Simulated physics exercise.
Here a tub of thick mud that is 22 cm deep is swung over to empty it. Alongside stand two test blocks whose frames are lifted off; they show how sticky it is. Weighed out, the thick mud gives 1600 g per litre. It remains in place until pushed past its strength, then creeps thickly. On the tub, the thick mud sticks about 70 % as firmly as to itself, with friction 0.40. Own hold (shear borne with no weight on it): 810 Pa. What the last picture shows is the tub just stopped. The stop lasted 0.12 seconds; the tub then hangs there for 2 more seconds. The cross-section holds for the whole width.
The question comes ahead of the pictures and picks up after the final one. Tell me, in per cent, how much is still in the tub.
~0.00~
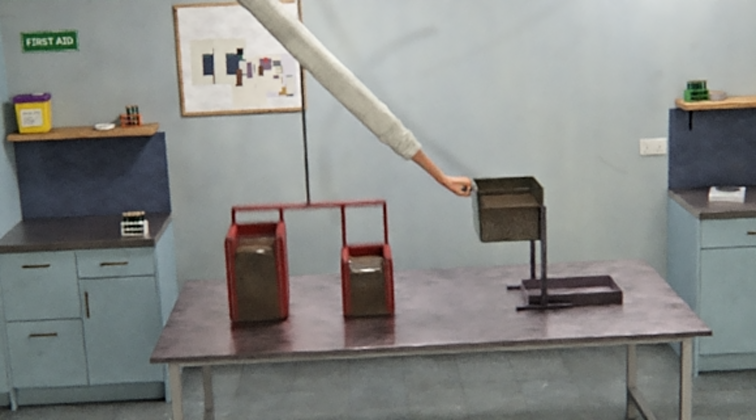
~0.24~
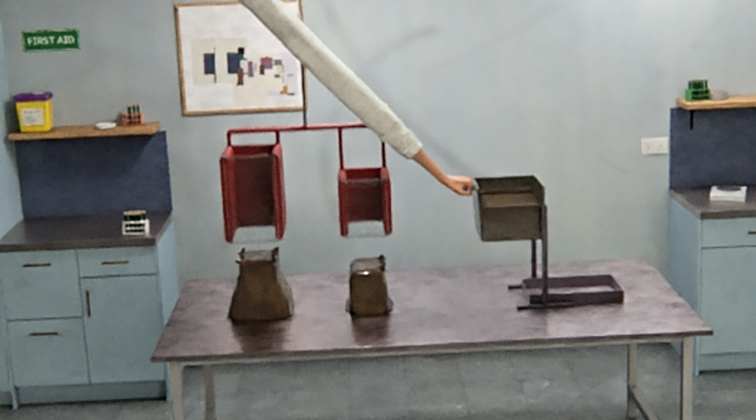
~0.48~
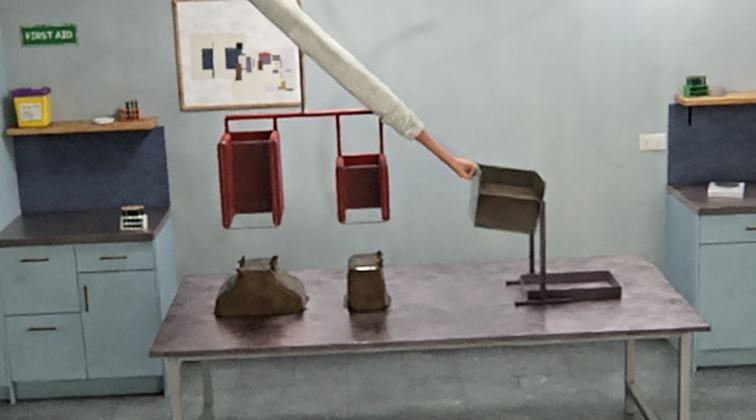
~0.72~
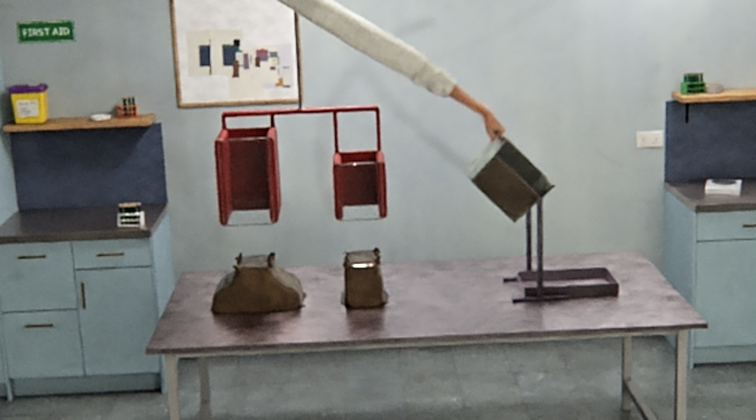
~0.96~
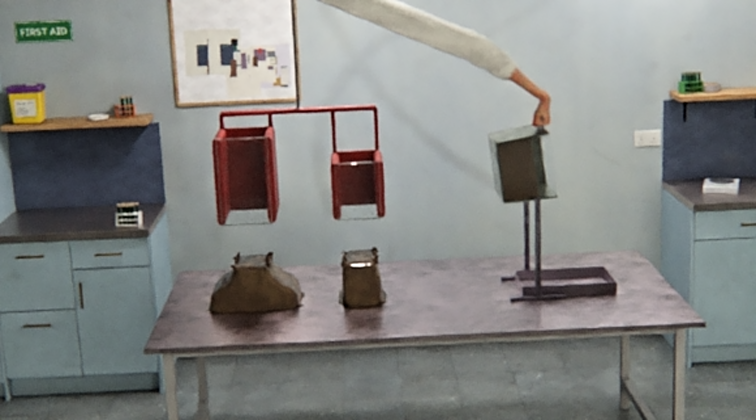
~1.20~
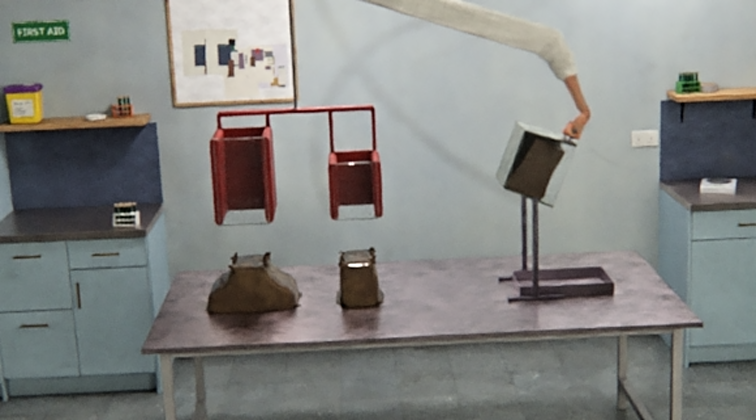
Something like 0 out of 100.
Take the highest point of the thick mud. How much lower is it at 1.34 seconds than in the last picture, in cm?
I reckon it's close to 11 cm.
By 1.34 s, the tub is at 111 degrees and holds 69 %.
By 1.51 s, the tub is at 111 degrees and holds 22 %.
By 1.68 s, the tub is at 111 degrees and holds 0 %.
By 1.85 s, the tub is at 111 degrees and holds 0 %.
By 3.20 s, at the end, the tub is at 111 degrees and holds 0 %.
